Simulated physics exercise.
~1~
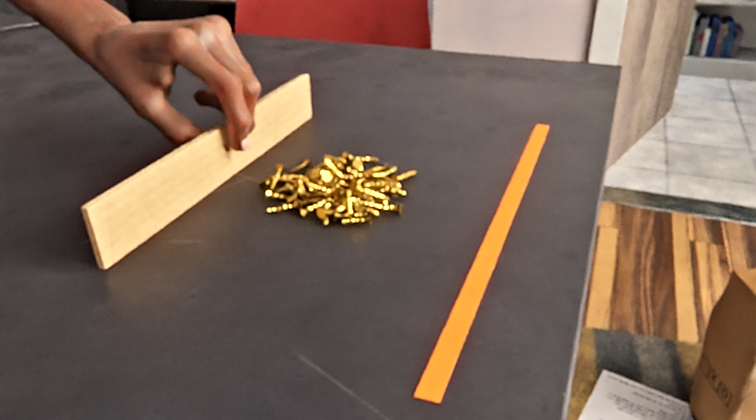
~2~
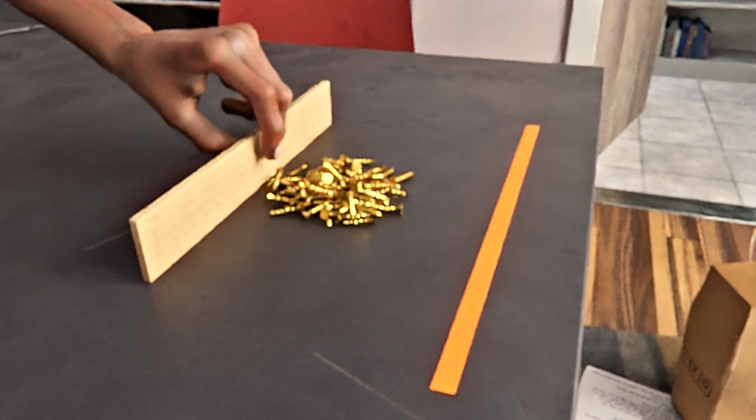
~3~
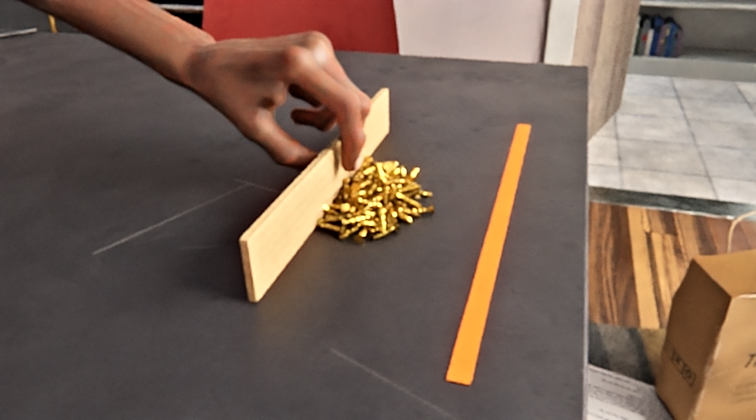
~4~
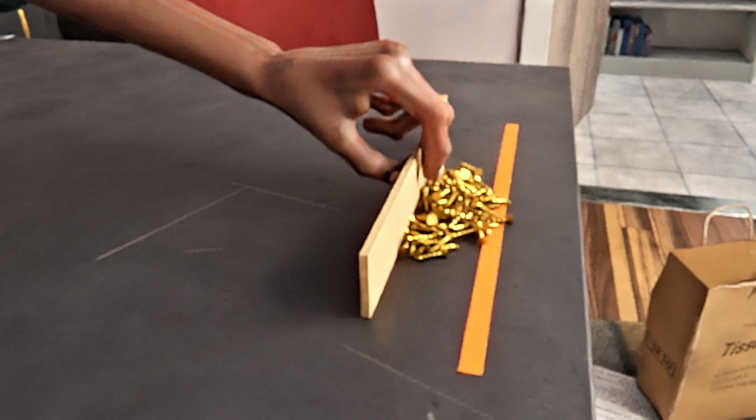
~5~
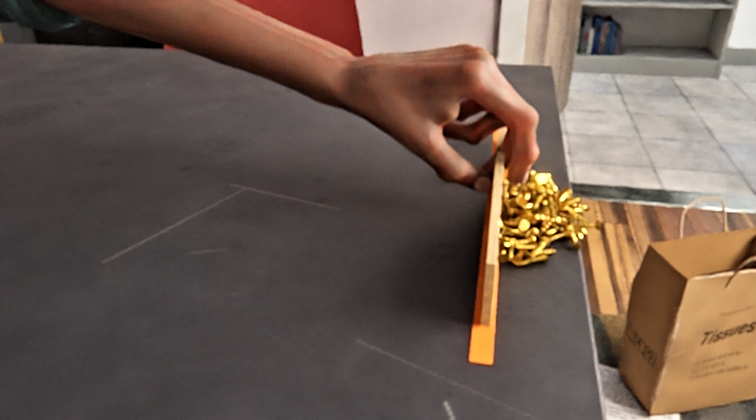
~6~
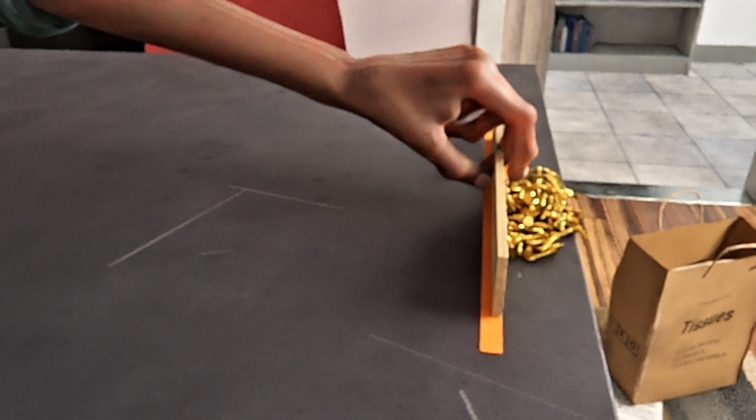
Wooden strip held by a hand pushing a pile of gold screws rightward across a dark table, stopping at the orange tape.
